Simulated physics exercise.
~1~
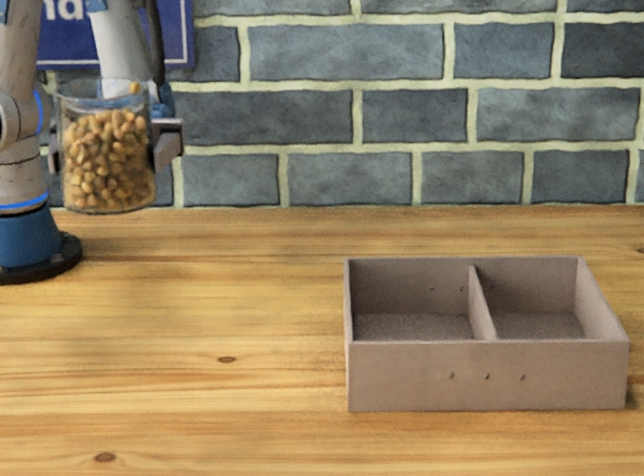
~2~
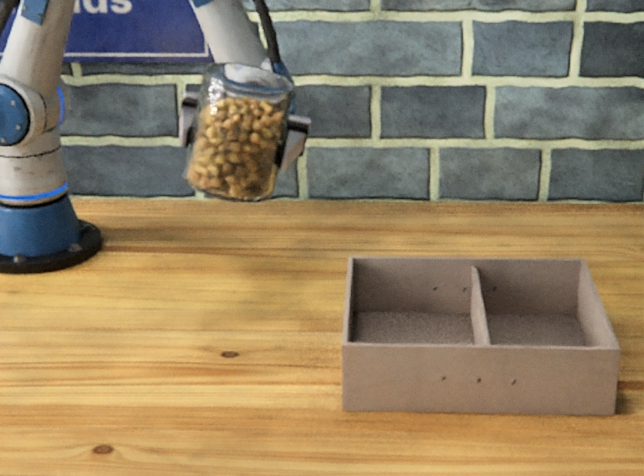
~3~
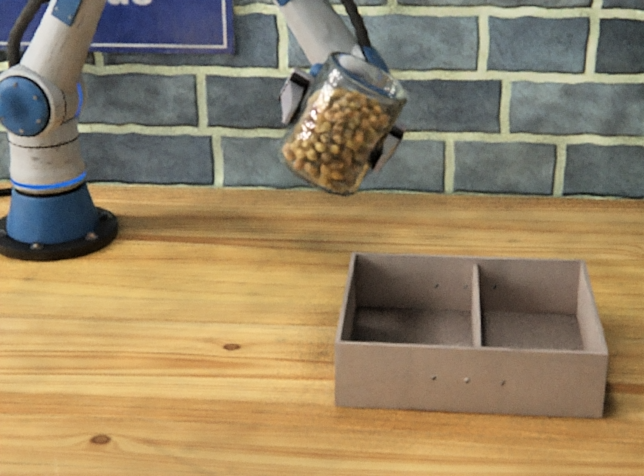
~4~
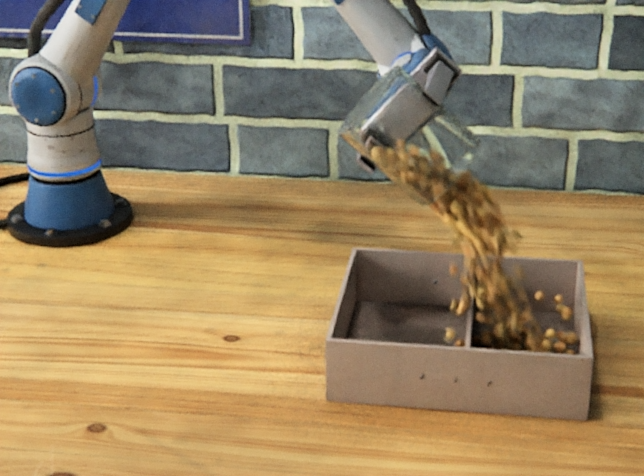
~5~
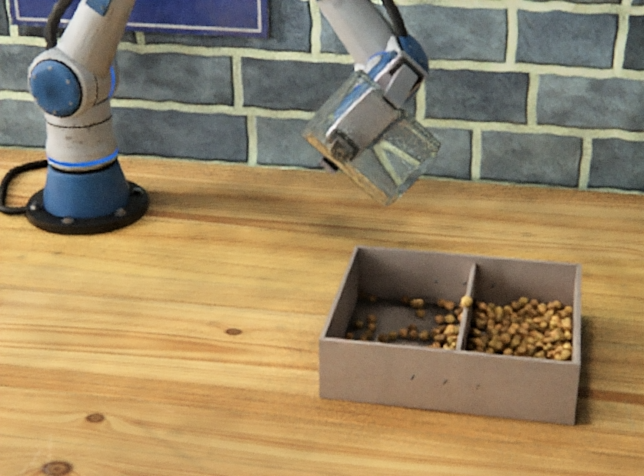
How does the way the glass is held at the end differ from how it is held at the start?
At the start the robot arm holds the glass upright and full of chickpeas. At the end the glass is turned upside down and empty above the tray.
Robot arm carrying a glass of dried chickpeas rightward, tipping it over a divided tray and filling mostly the right compartment.
